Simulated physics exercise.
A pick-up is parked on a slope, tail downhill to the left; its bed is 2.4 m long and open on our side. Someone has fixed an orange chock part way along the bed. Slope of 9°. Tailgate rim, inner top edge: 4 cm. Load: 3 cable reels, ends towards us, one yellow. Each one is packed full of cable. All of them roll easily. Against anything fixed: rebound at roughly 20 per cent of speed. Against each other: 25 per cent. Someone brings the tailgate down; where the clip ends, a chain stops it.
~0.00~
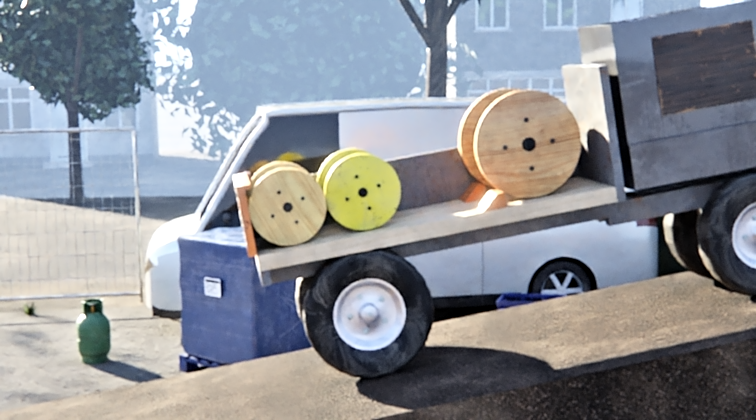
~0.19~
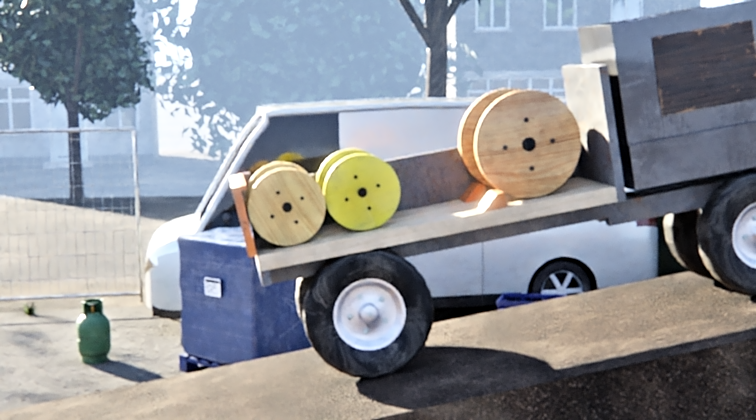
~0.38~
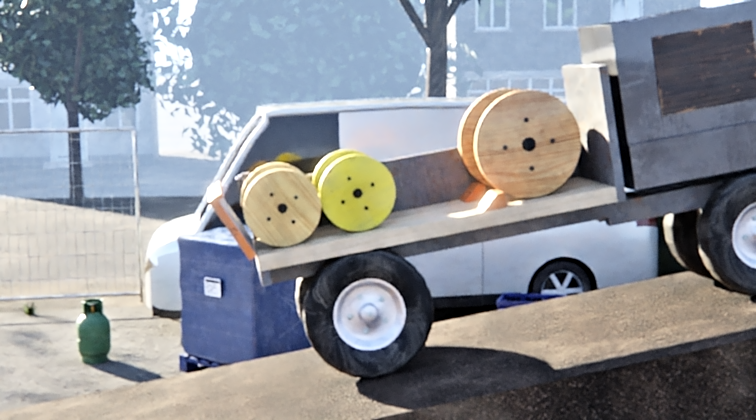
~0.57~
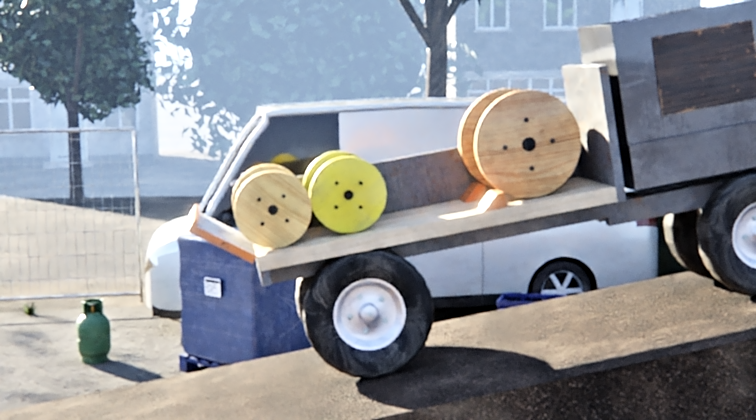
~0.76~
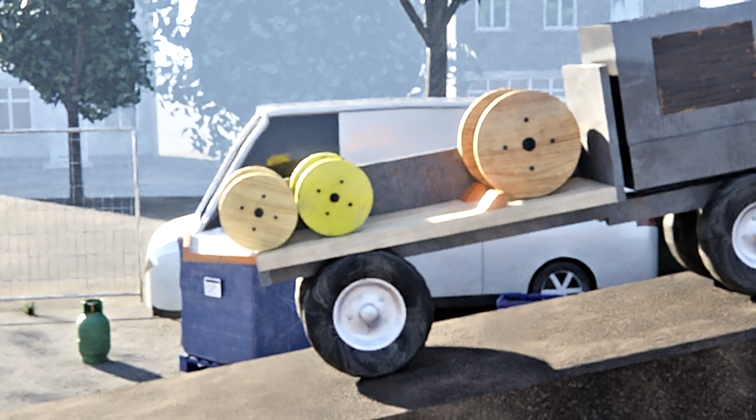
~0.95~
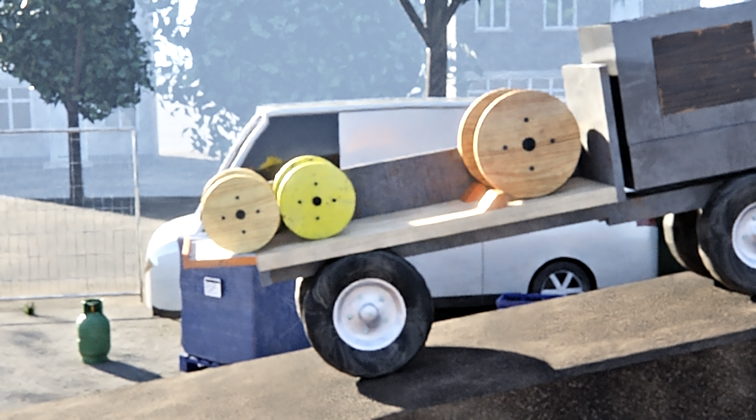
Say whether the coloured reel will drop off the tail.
It will stay in the bed.
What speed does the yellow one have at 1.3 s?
0.4 m/s, give or take.
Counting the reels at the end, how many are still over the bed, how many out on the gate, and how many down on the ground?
The numbers run 2, 1, 0 in that sequence.
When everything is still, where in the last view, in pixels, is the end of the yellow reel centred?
It comes to rest around (277, 209).
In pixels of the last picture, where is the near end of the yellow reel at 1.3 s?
It should be close to pixel (284, 208).
By 1.3 s, yellow is on the bed, 25 cm short of the hinge, rolling left; 0 of 3 are out.
Finally (1.7 s), yellow is on the bed, 20 cm short of the hinge; 0 of 3 are out.
